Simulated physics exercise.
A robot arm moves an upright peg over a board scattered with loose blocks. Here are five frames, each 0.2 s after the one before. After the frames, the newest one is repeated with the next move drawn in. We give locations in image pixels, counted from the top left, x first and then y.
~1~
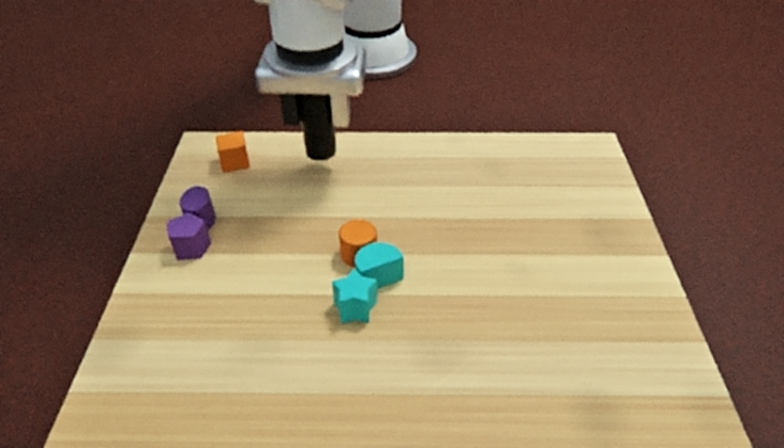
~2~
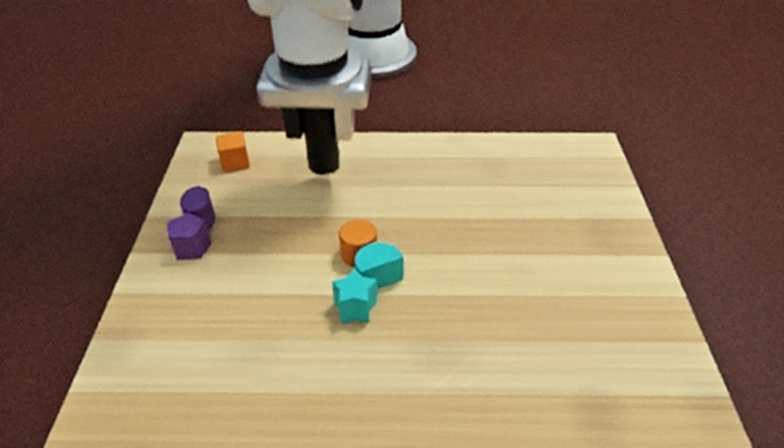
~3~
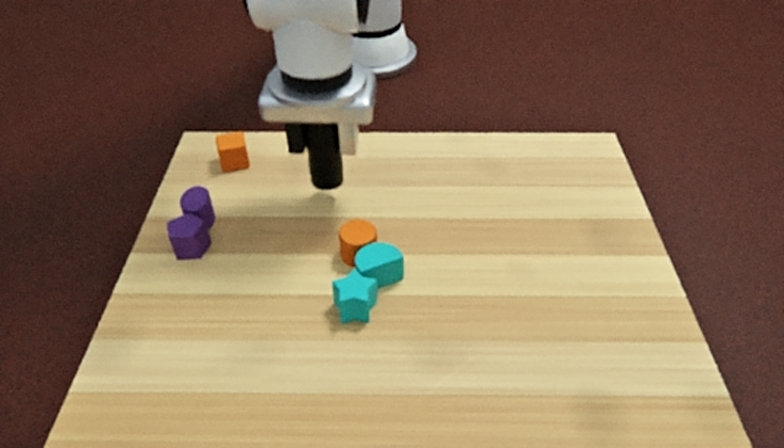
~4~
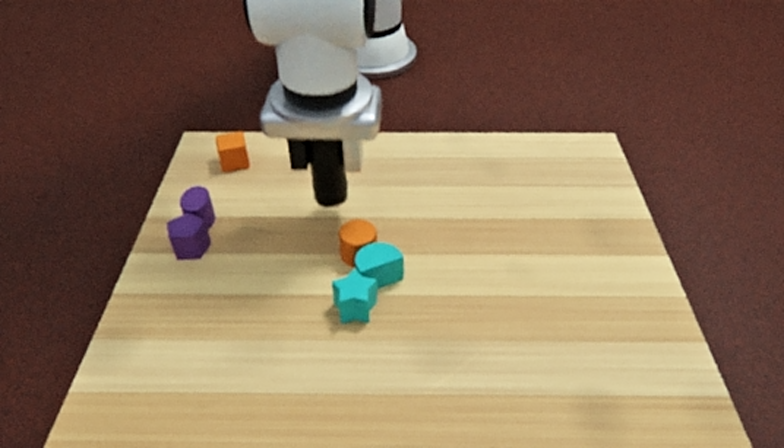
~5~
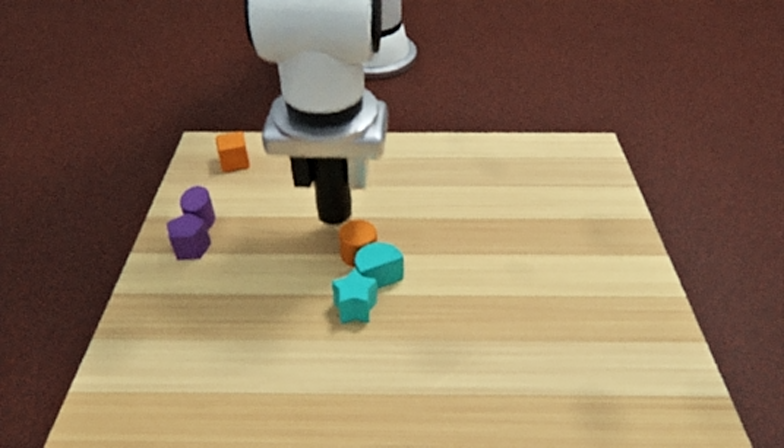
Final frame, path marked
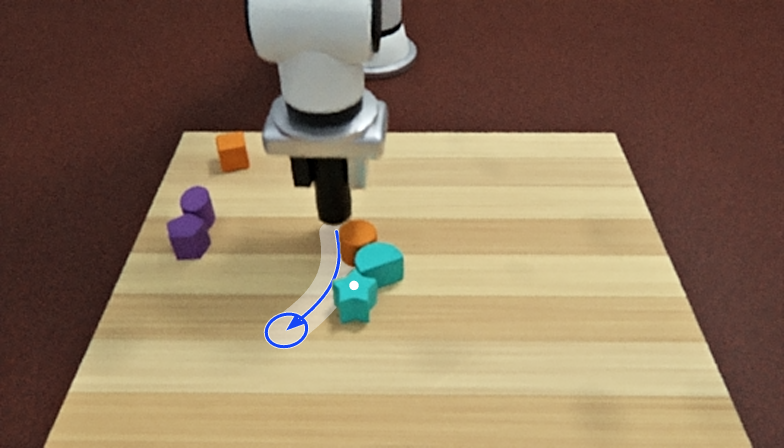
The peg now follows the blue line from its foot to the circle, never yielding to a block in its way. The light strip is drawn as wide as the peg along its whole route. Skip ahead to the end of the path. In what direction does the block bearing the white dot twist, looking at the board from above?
The block spins anticlockwise.
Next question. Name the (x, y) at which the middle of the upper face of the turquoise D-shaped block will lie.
That would be at about pixel (405, 271).
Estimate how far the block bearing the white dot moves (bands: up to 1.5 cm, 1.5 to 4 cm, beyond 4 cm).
The block bearing the white dot moves under 1.5 cm.
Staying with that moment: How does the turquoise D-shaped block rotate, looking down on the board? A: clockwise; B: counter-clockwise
Answer: A.
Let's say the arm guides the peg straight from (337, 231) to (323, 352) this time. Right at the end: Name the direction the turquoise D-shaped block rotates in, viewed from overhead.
Seen from above, its turn is clockwise.
Path on the board, from (337, 231) via (338, 264) and (322, 298), ending at (287, 330); the dot is on the turquoise star-shaped block.
What follows on the original path. One third of the way, peg at (337, 247); orange cylinder at (372, 249); turquoise D-shaped block at (401, 270), turned 30° clockwise.
Two thirds of the way, peg at (319, 282); turquoise star-shaped block at (352, 289), turned 15° anticlockwise; orange cylinder at (372, 253); turquoise D-shaped block at (405, 271), turned 35° clockwise.
At the end, peg at (283, 314); turquoise star-shaped block at (351, 290), turned 25° anticlockwise; orange cylinder at (372, 253); turquoise D-shaped block at (405, 271), turned 35° clockwise.
